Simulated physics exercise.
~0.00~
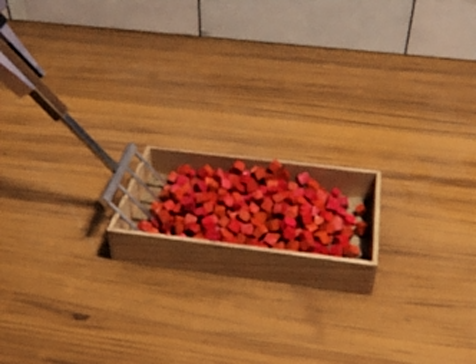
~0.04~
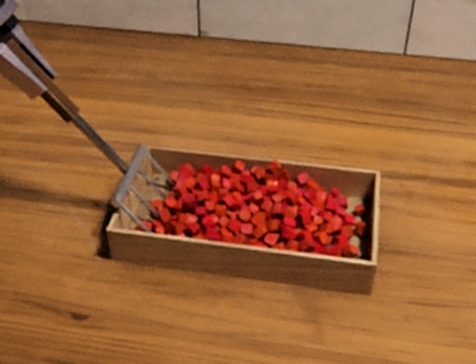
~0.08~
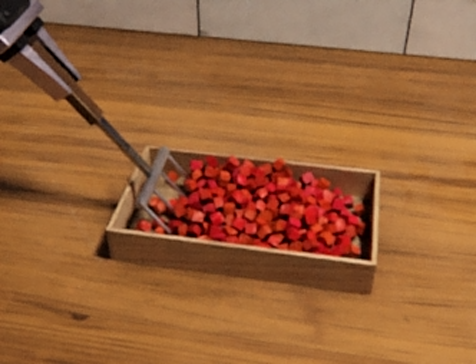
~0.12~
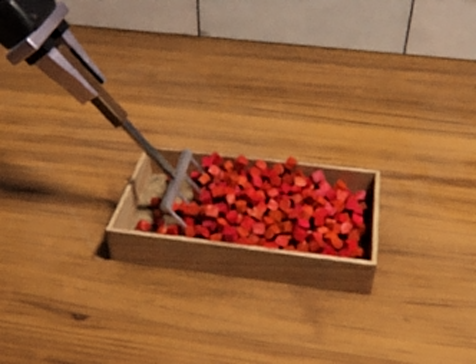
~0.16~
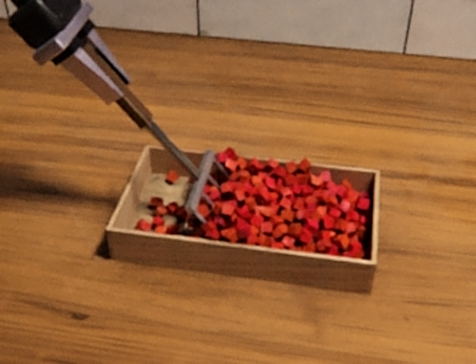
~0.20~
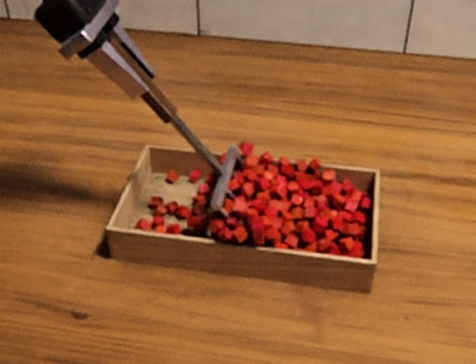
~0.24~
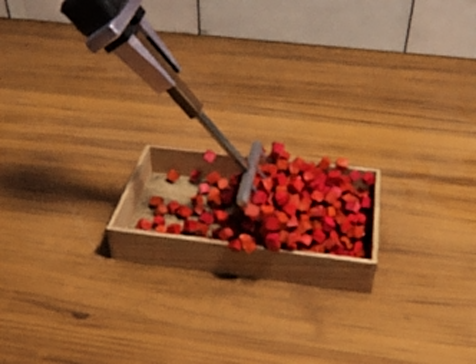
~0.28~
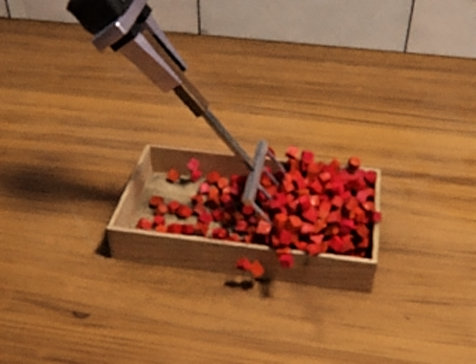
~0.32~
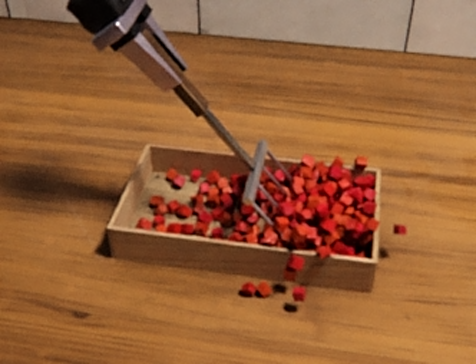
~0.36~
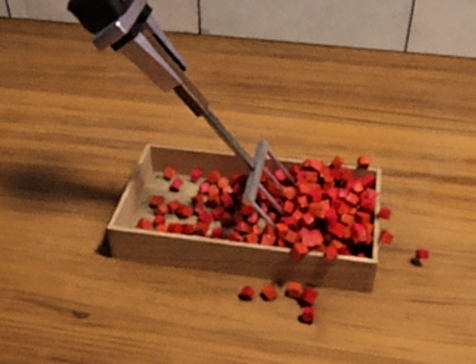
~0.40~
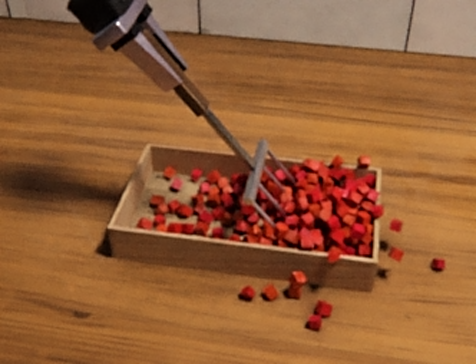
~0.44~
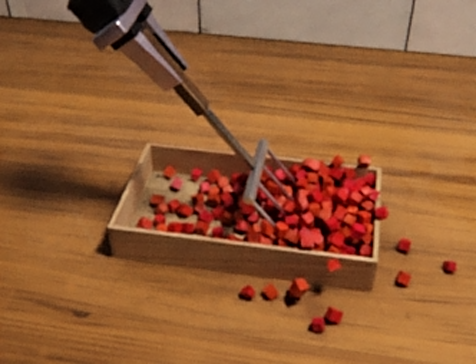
A shallow wooden tray full of small red cubes sits on a wood-grained tabletop, seen from above at an angle, with pale tiles along the back. A jointed dark and silver arm reaches in from the upper left, holding a grey comb-like tool at the tray's left end. The comb sweeps right through the cubes, heaping them ahead of it and leaving a thinly scattered patch behind. As it slows and stops right of the middle, several cubes spill over the front and right edges. They scatter across the table, while most stay piled in the tray's right side.
